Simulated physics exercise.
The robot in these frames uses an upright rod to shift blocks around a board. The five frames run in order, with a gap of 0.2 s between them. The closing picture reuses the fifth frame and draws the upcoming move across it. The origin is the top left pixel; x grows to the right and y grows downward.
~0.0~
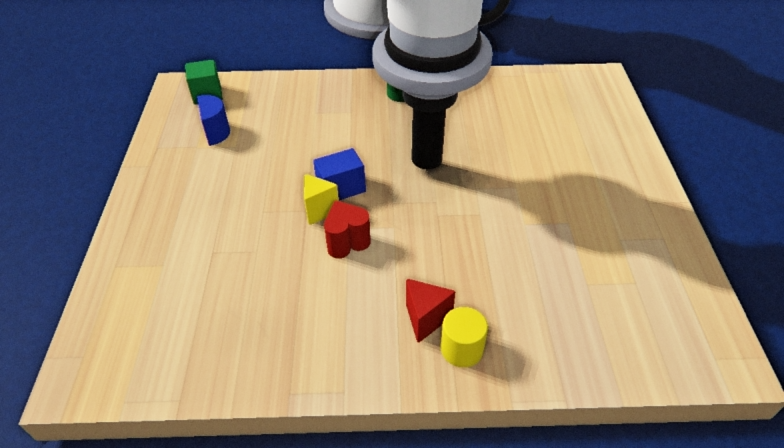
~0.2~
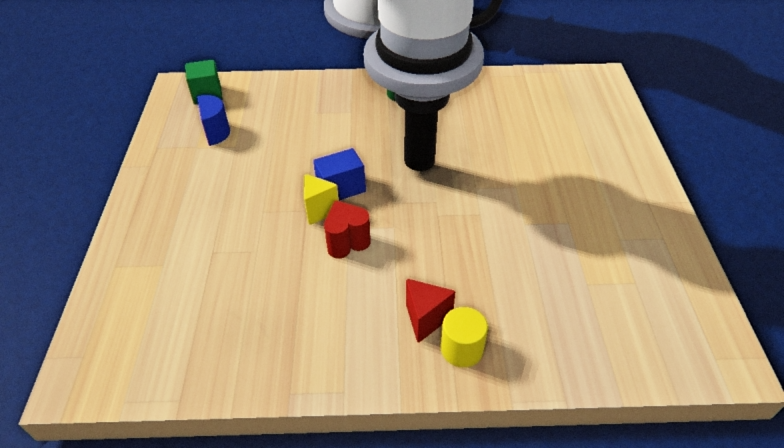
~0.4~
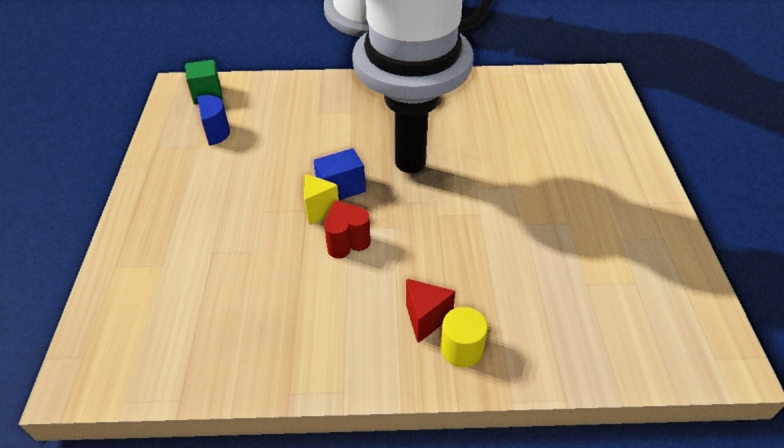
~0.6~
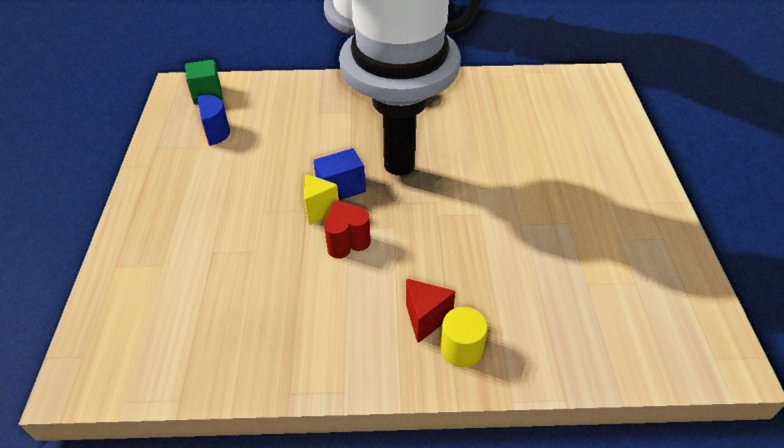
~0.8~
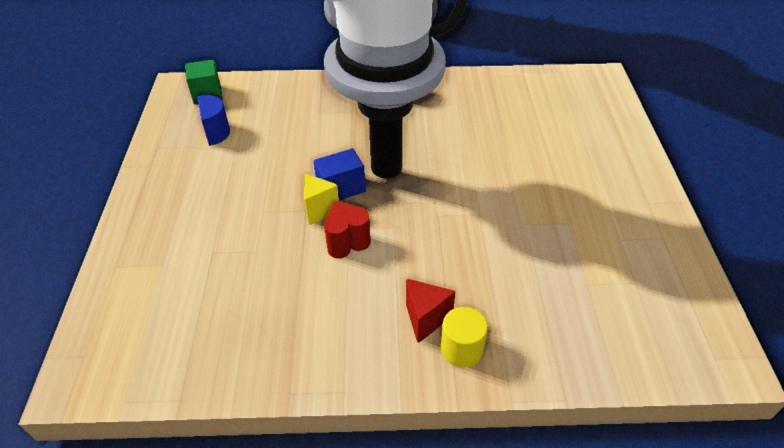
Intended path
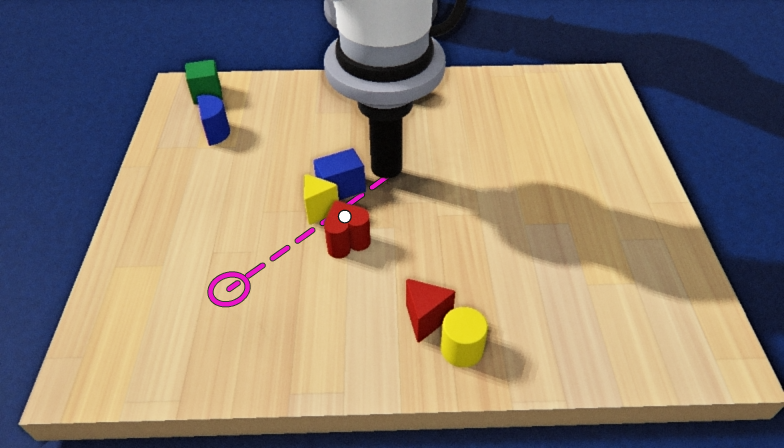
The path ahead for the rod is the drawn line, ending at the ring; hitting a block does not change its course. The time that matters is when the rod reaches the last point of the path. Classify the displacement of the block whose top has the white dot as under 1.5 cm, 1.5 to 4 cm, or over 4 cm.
It gets moved under 1.5 cm.
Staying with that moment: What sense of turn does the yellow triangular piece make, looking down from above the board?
Viewed from the top, it goes clockwise.
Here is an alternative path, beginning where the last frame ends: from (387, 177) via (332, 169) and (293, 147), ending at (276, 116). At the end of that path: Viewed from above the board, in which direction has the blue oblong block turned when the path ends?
From above, the blue oblong block will be seen to turn anti-clockwise.
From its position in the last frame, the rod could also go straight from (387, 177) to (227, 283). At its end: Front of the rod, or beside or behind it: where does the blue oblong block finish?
It ends up beside or behind the rod.
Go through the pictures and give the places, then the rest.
In the first picture, tip of the rod at (427, 160), middles of tops, yellow triangular piece at (316, 185), blue oblong block at (339, 162), red heart block at (345, 217).
In the second picture, rod at (420, 161), nothing pushed.
In the third picture, rod at (411, 163), nothing pushed.
In the fourth picture, rod at (400, 165), nothing pushed.
In the fifth picture, rod at (387, 168), yellow triangular piece at (316, 185), blue oblong block at (339, 162), red heart block at (345, 217).
The line goes in a line from (387, 177) to (229, 289); the dot is on the red heart block.
On the path given first. One third of the way, rod at (339, 202); yellow triangular piece at (303, 191), turned 15° clockwise; blue oblong block at (309, 167), turned 55° clockwise.
Two thirds of the way, rod at (285, 240); yellow triangular piece at (276, 198), turned 105° clockwise; blue oblong block at (307, 167), turned 60° clockwise; red heart block at (344, 220), turned 15° anticlockwise.
At the end, rod at (226, 281); yellow triangular piece at (276, 198), turned 105° clockwise; blue oblong block at (307, 167), turned 60° clockwise; red heart block at (344, 220), turned 15° anticlockwise.
